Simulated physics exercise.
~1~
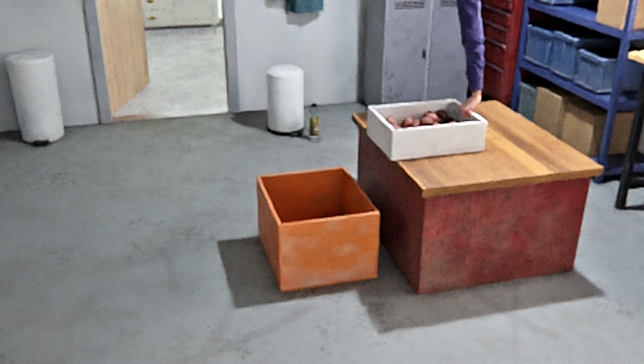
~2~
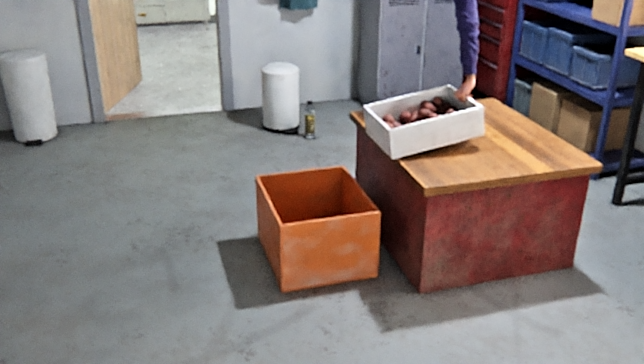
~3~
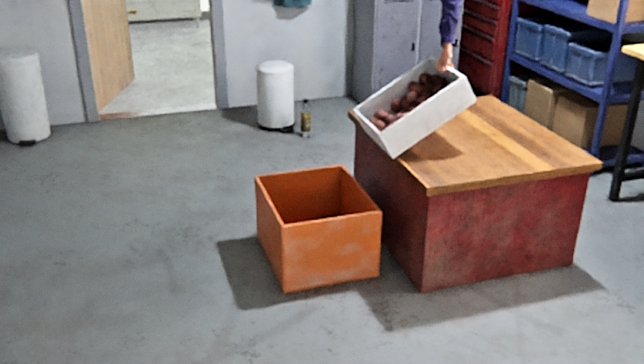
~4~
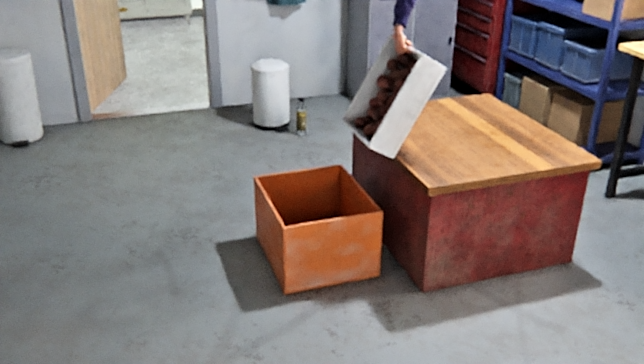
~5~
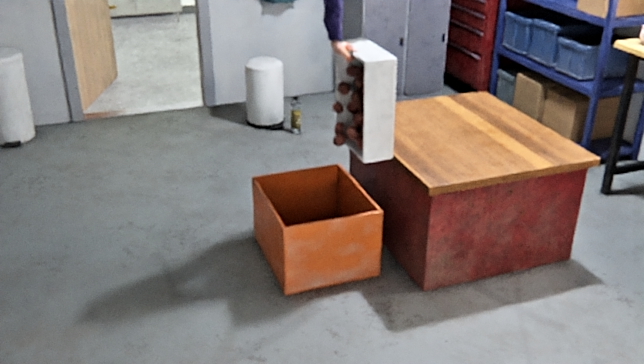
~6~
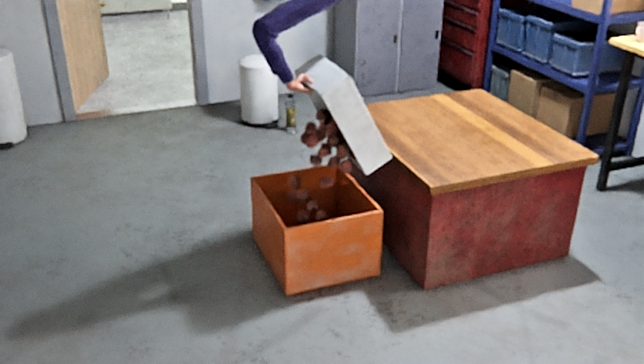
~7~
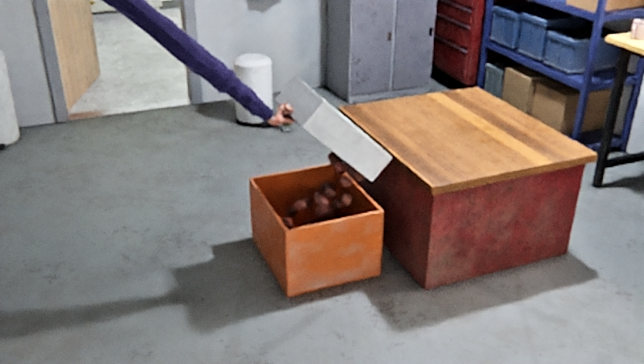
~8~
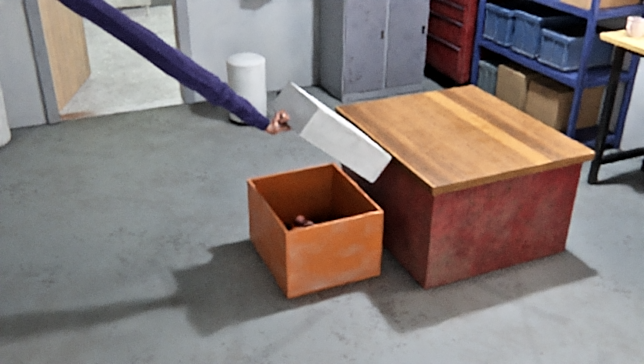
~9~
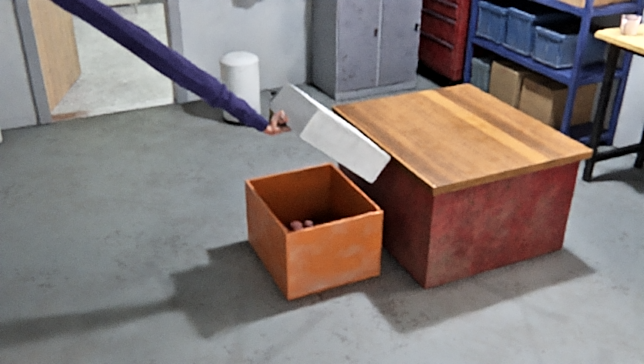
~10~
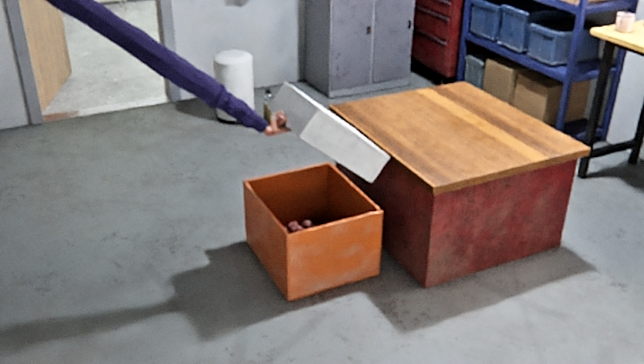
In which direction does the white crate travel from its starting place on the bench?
The white crate moves to the left, from the top of the bench toward the orange tote.
